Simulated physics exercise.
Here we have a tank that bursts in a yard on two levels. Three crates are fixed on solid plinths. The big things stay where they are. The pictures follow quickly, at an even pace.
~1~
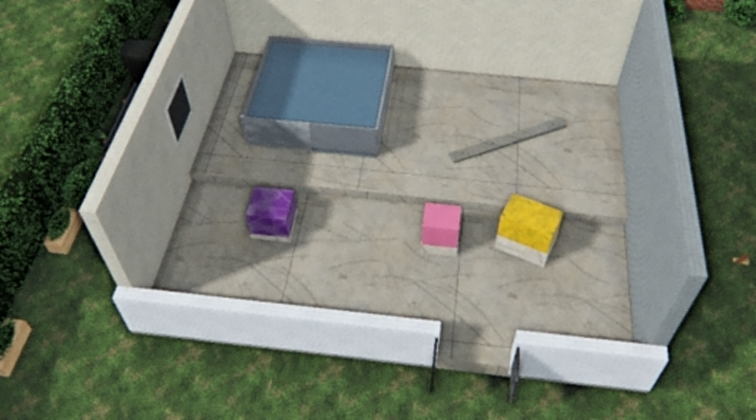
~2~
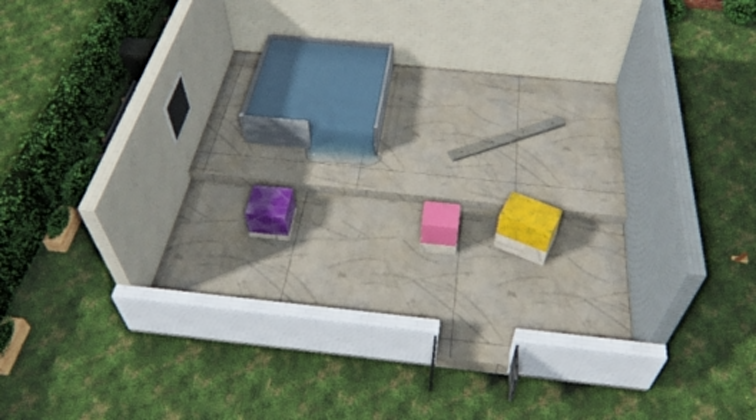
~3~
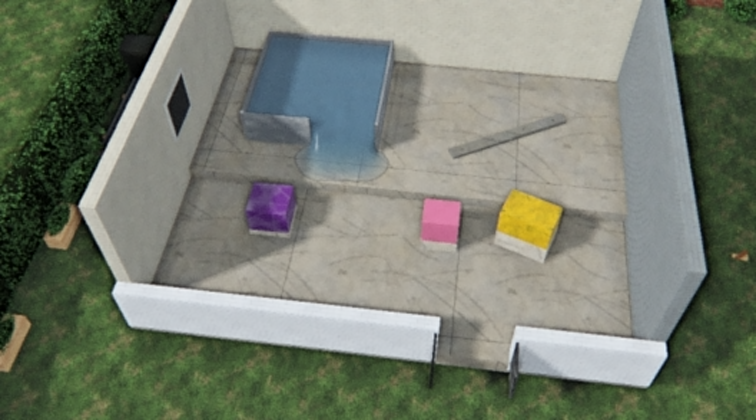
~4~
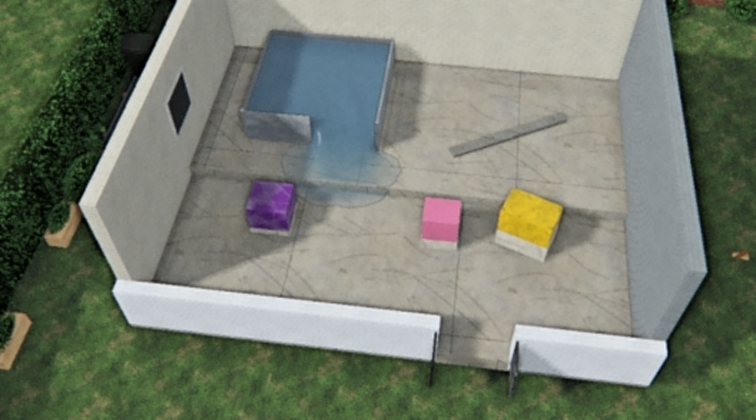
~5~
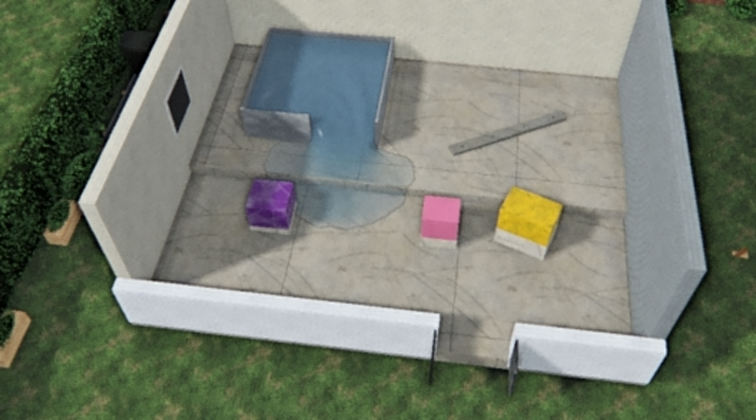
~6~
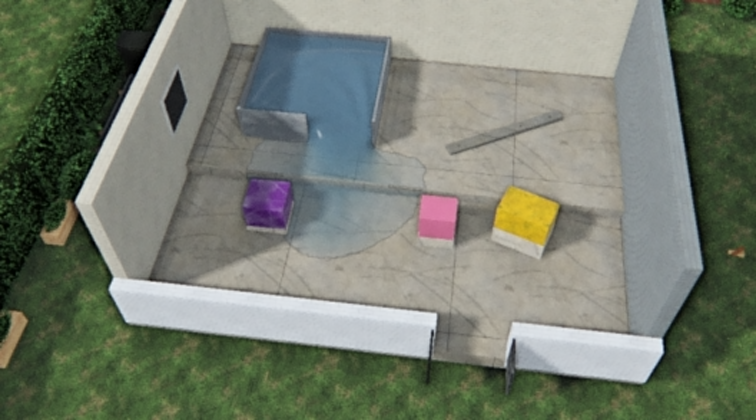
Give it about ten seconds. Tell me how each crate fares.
The purple crate gets wet; the pink crate stays dry; the yellow crate stays dry.
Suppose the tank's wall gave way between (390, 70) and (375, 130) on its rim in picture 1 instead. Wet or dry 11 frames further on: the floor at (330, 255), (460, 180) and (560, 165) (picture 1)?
As listed: No water, wet, wet.
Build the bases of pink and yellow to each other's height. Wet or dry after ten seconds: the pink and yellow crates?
My reading: The pink one is safe; the yellow one keeps dry.
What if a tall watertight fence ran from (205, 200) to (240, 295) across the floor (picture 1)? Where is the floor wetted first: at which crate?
That is the one in purple.
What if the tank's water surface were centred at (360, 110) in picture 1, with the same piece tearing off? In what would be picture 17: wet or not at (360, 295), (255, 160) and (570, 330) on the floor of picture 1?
In turn: Awash, no water, free of water.
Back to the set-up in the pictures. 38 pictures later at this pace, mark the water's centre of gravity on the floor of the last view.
Roughly at (363, 210).
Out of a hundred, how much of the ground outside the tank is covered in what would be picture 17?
Roughly 30 per cent.
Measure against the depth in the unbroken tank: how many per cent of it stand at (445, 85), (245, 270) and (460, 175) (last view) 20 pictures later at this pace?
In that order: 0, 4 and 0 per cent.
A moment on, water covers 25 % of the floor; the purple crate water round its plinth, the pink crate water round its plinth, the yellow crate not reached.
Next, water covers 30 % of the floor; the purple crate water round its plinth, the pink crate water round its plinth, the yellow crate water round its plinth.
Then, water covers 45 % of the floor; the purple crate water round its plinth, the pink crate water round its plinth, the yellow crate water round its plinth.
Later, water covers 55 % of the floor; the purple crate water round its plinth, the pink crate water round its plinth, the yellow crate water round its plinth.
In the end, water covers 55 % of the floor; the purple crate was topped, the pink crate stayed above the water, the yellow crate stayed above the water.
